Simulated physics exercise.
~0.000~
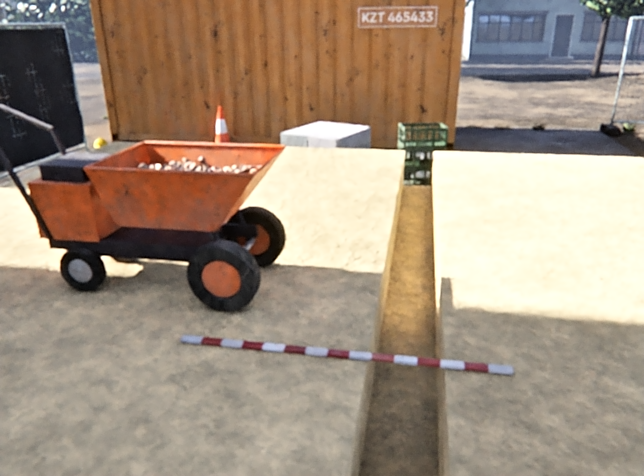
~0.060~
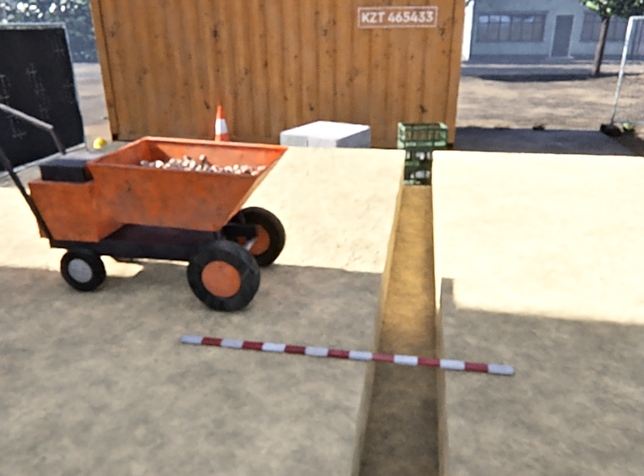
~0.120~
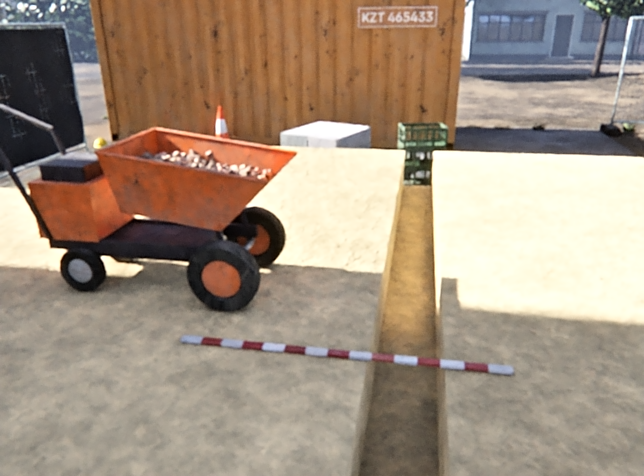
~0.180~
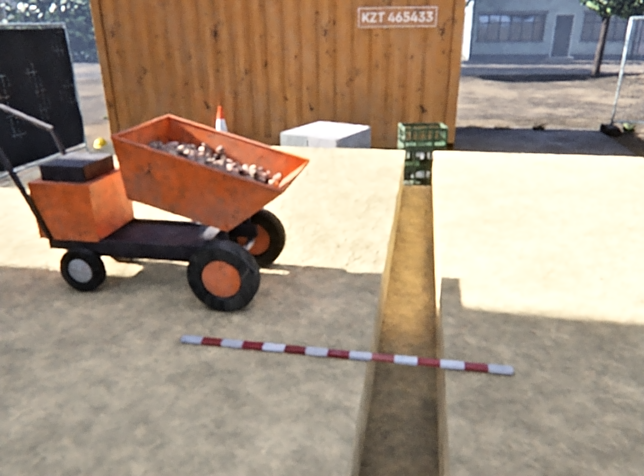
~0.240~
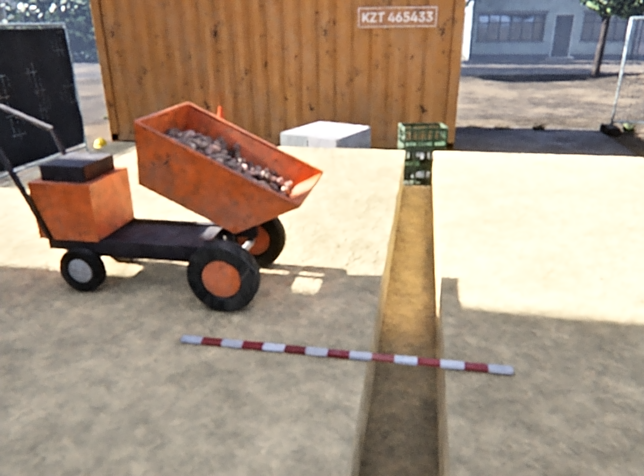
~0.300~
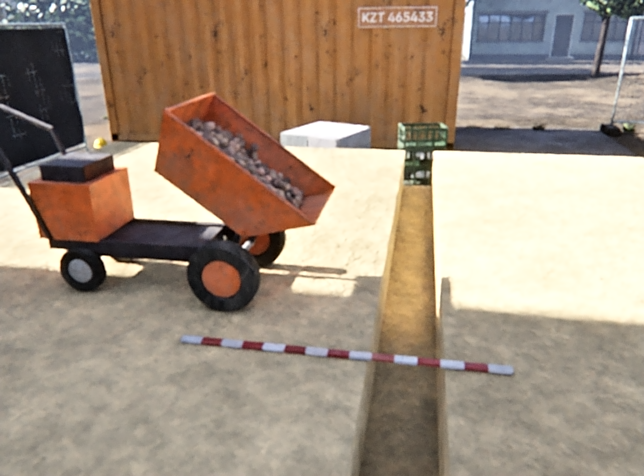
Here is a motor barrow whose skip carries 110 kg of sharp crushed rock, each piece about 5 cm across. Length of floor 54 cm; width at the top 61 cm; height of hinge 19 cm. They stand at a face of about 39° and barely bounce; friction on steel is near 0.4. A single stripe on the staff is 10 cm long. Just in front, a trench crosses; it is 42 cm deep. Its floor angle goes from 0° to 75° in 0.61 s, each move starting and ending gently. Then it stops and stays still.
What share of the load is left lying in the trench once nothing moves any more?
About 70 per cent.
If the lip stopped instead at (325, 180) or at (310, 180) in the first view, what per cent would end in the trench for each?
First place roughly 55%, second roughly 70%.
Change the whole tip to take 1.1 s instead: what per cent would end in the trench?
Expected share: Around 55%.
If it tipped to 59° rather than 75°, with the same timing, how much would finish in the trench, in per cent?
I'd expect around 30 in a hundred.
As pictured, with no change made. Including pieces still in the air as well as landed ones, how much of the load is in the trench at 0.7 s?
Close to 10 per cent at that time.
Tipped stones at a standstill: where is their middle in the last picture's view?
Their middle lands near (403, 348).
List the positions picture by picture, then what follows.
In the first frame, the skip is at 0°, its lip at (253, 176); the top of the load is at (192, 168).
The second frame shows lip at (257, 177), floor tilted 2°, highest stones at (178, 166); the stones move at 0.4 m/s on average.
In the third frame, the skip is at 8°, its lip at (268, 183); the top of the load is at (169, 158); the stones move at 0.9 m/s on average.
The fourth frame shows lip at (283, 192), floor tilted 16°, highest stones at (169, 147); the stones move at 1.3 m/s on average.
In the fifth frame, the skip is at 26°, its lip at (300, 207); the top of the load is at (182, 135); the stones move at 1.5 m/s on average.
The sixth frame shows lip at (315, 225), floor tilted 37°, highest stones at (201, 126); the stones move at 1.6 m/s on average.
After 0.5 s the floor is at 64°; 100 % in the skip; the foremost stones are at (322, 241).
After 0.7 s the floor is at 75°; 76 % in the skip, 12 % short of the trench, 12 % in the trench; the foremost stones are at (406, 309).
After 1.1 s the floor is at 75°; 17 % in the skip, 19 % short of the trench, 63 % in the trench; the foremost stones are at (439, 337).
After 3.0 s the floor is at 75°; 8 % in the skip, 22 % short of the trench, 70 % in the trench; the foremost stones are at (439, 348).
